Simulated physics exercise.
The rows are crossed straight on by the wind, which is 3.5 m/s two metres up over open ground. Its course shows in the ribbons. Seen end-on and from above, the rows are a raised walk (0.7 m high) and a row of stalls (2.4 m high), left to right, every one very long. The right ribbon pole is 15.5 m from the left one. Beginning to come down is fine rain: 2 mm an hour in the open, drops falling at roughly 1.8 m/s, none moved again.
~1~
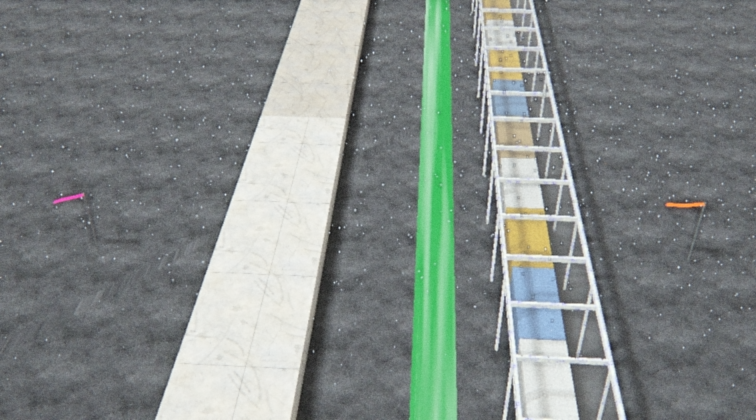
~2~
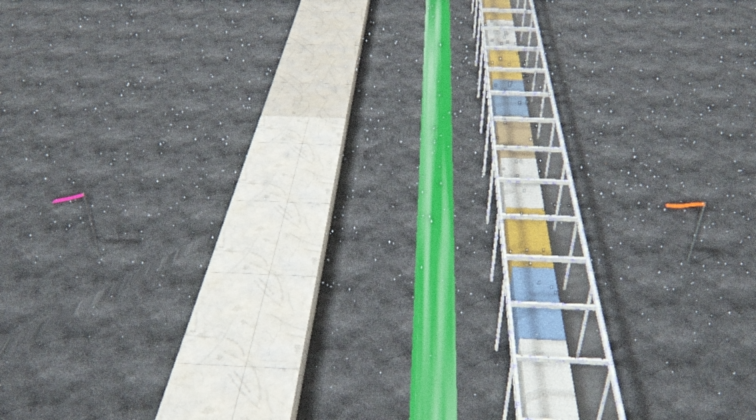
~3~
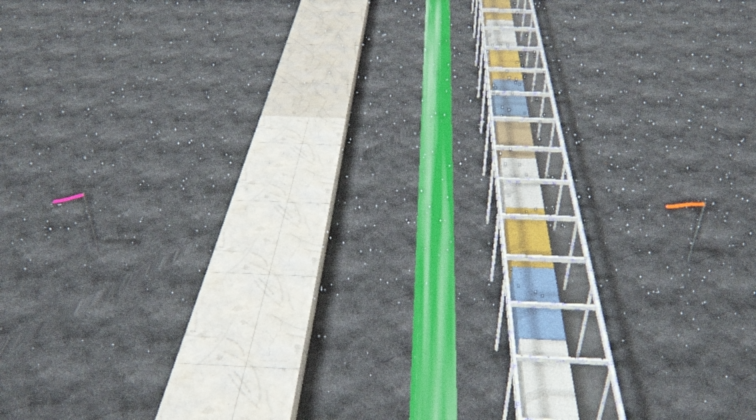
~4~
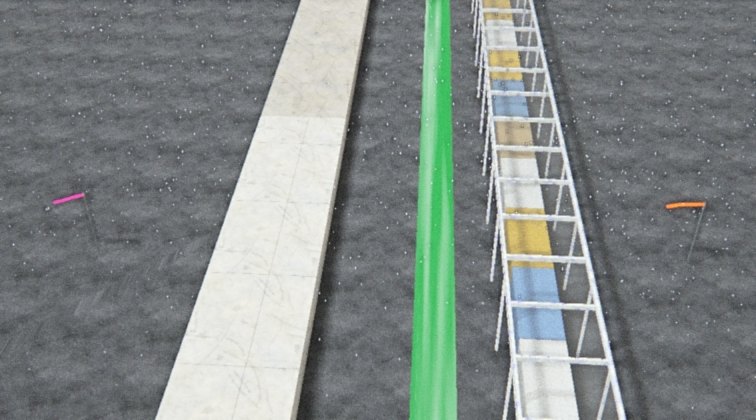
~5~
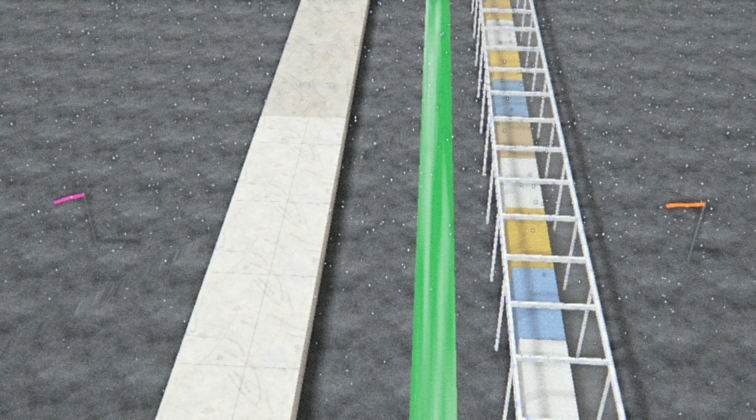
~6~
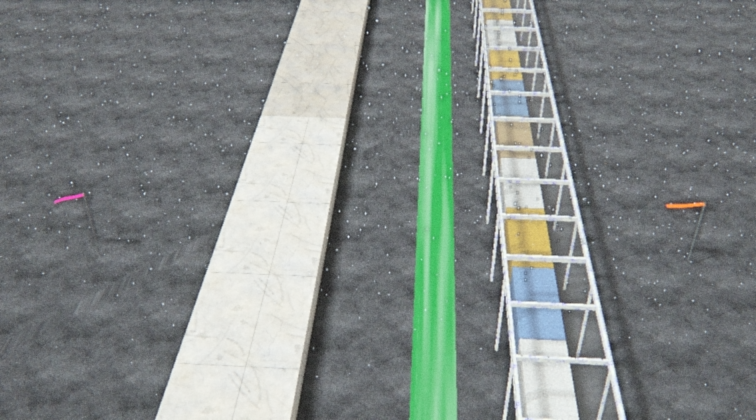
Two small ribbons, pink on the left and orange on the right, fluttered slightly leftward on thin poles amid fine specks of rain, while the pale walkway, green strip and white-framed row between them stayed still.
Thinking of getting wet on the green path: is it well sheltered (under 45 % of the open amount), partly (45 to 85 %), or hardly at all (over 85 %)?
I would say it gets less than 45 % of the open amount.
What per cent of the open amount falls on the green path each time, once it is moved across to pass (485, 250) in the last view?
It would get around 60 percent.
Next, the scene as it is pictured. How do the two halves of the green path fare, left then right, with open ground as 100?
20 % left, 35 % right.
10 minutes on, 0.1 mm on the green path, 0.3 mm in the open.
30 minutes on, 0.3 mm on the green path, 1.0 mm in the open.
60 minutes on, 0.5 mm on the green path, 2.0 mm in the open, so the green path has 27 % of the open amount; the left half of it has 19 %, the right half 35 %.
